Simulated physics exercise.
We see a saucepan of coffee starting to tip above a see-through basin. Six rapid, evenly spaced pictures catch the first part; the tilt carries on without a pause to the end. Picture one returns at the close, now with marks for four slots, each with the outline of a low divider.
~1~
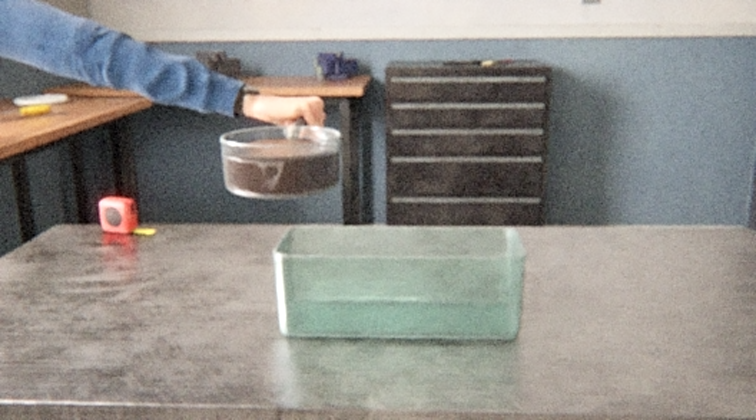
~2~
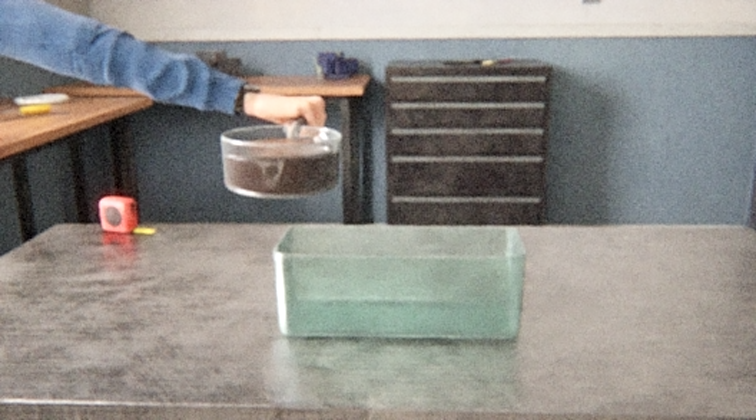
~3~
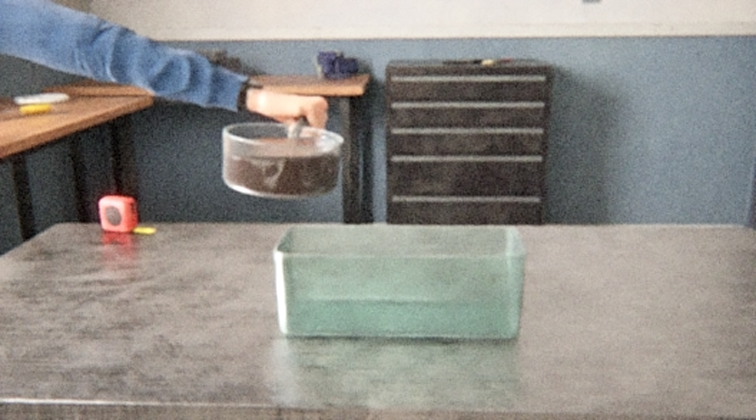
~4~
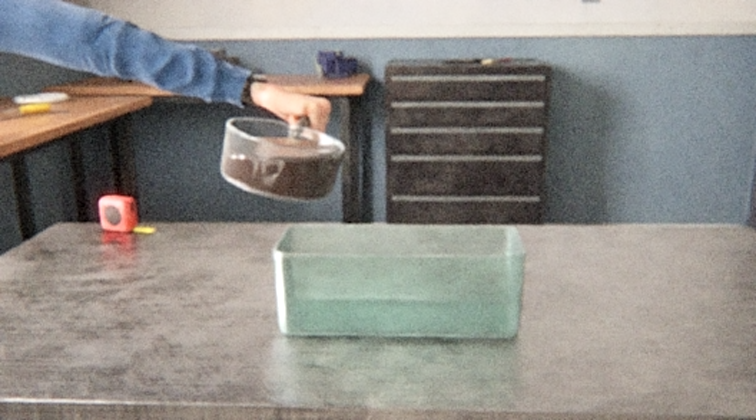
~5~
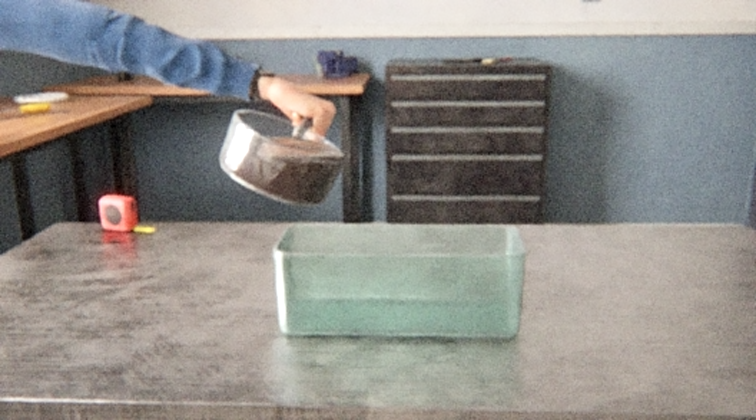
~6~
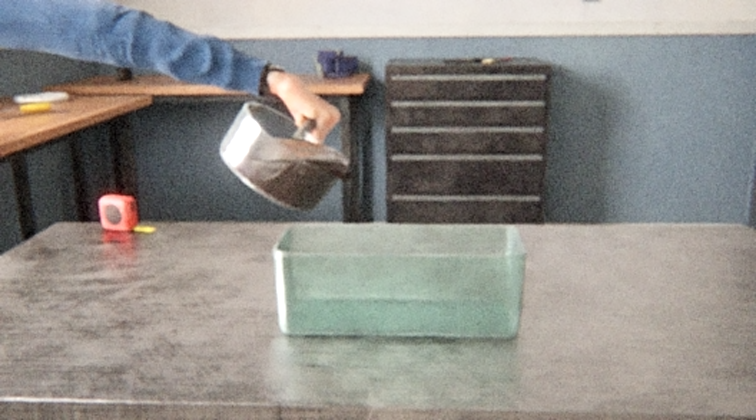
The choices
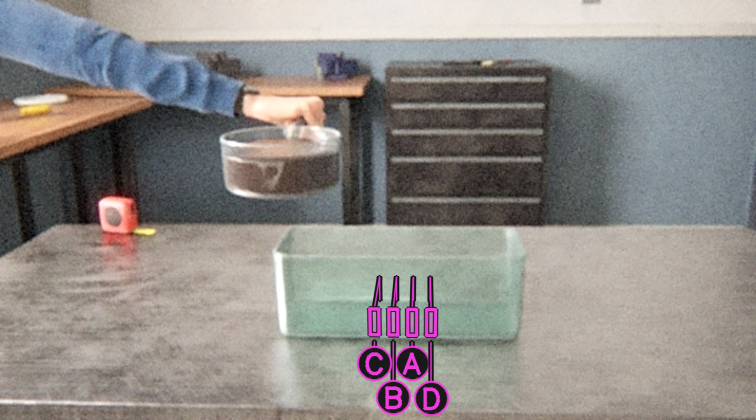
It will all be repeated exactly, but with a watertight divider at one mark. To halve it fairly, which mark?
Best: C.
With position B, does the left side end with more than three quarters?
No, it does not.
On the marked copy, A at (412, 341); B at (393, 341); C at (374, 341); D at (430, 342).
Choosing A, about 70 % ends left of the wall and 26 % right of it; 4 % is lost outside.
Choosing B, about 64 % ends left of the wall and 26 % right of it; 10 % is lost outside.
Choosing C, about 49 % ends left of the wall and 47 % right of it; 4 % is lost outside.
Choosing D, about 74 % ends left of the wall and 23 % right of it; 3 % is lost outside.
